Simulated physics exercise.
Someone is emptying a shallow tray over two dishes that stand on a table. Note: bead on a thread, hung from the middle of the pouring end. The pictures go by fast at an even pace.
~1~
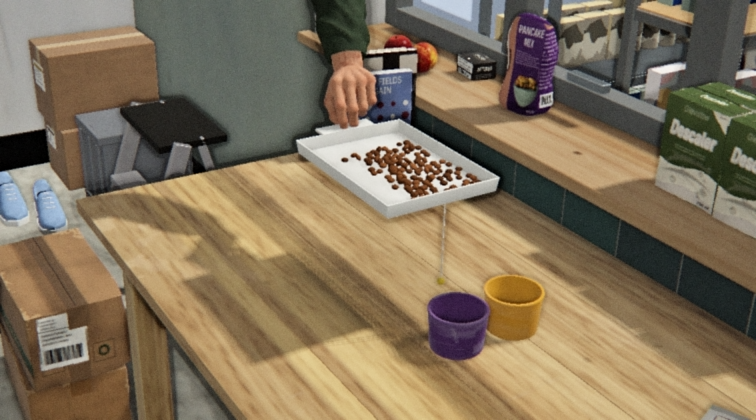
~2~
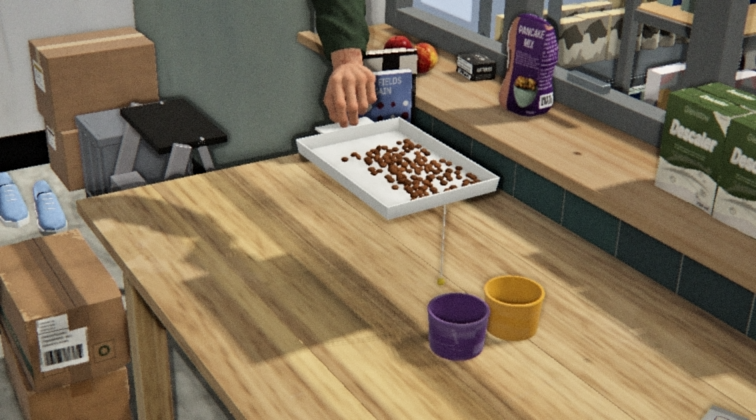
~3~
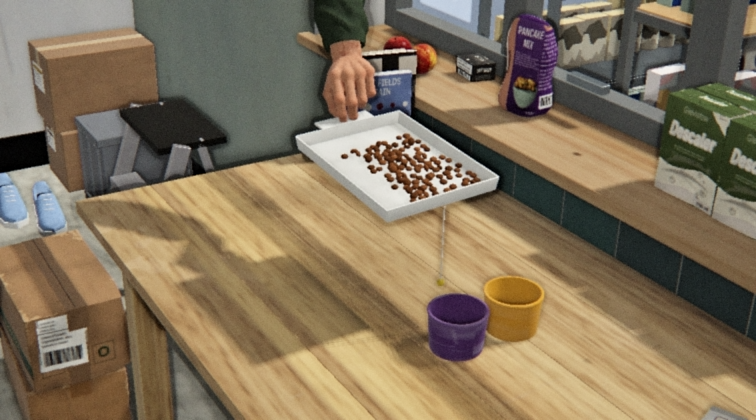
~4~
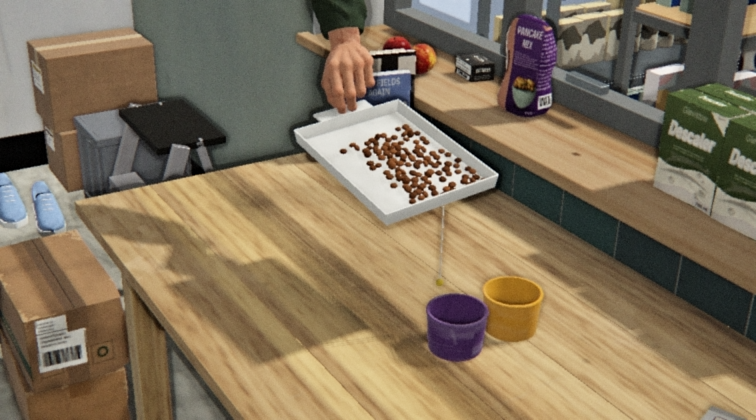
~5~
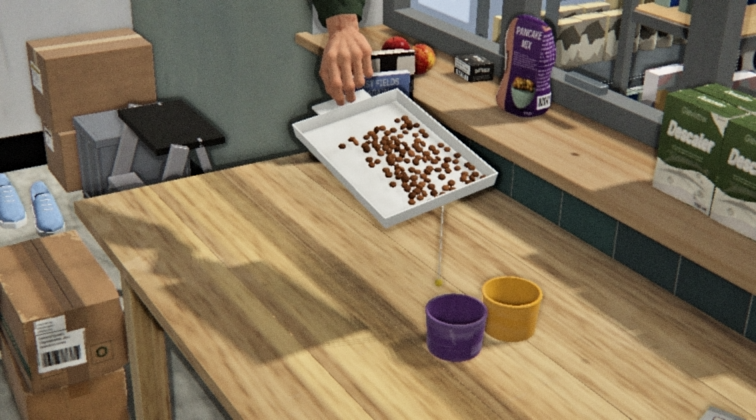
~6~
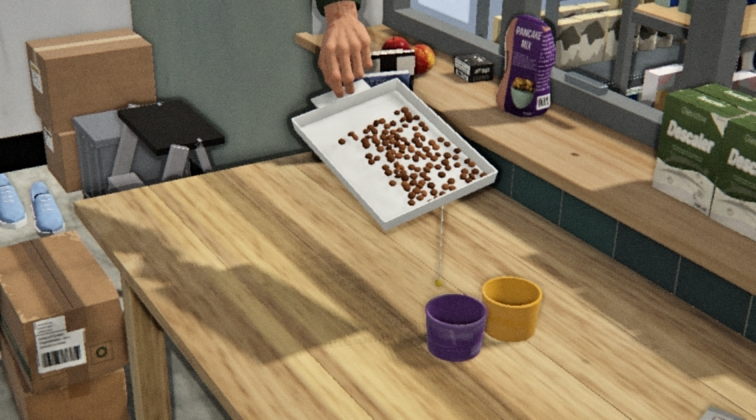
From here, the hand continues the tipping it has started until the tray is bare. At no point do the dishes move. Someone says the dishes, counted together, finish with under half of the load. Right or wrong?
Right.
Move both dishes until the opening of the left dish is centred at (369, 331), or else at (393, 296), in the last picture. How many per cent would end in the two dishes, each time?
In order: 10 percent and 70 percent.
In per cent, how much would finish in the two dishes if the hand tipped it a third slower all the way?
That works out at some 0 per cent.
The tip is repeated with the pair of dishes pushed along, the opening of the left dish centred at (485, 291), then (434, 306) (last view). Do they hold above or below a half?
At place one not up to half; at place two not up to half.
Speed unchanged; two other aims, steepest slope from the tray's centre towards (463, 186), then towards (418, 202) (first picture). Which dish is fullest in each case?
So, first the right-side one, then the left-side one.
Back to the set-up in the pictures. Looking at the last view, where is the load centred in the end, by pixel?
Close to (381, 347) in the last view.
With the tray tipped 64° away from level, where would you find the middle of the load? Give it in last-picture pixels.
I'd put the middle of the pieces at roughly (393, 212).
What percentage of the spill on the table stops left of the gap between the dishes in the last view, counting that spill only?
Estimate: About 100 percent.
Just after the last frame, tray tipped steeply; almost all on the tray; just a few outside both; about a tenth in the air.
A moment on, tray tipped past a quarter turn; roughly a quarter on the tray; roughly half outside both; roughly a quarter in the air.
Further on, tray tipped past a quarter turn; every one outside both.
When it is over, tray tipped past a quarter turn; not one in the left dish; not one in the right dish; every one outside both.
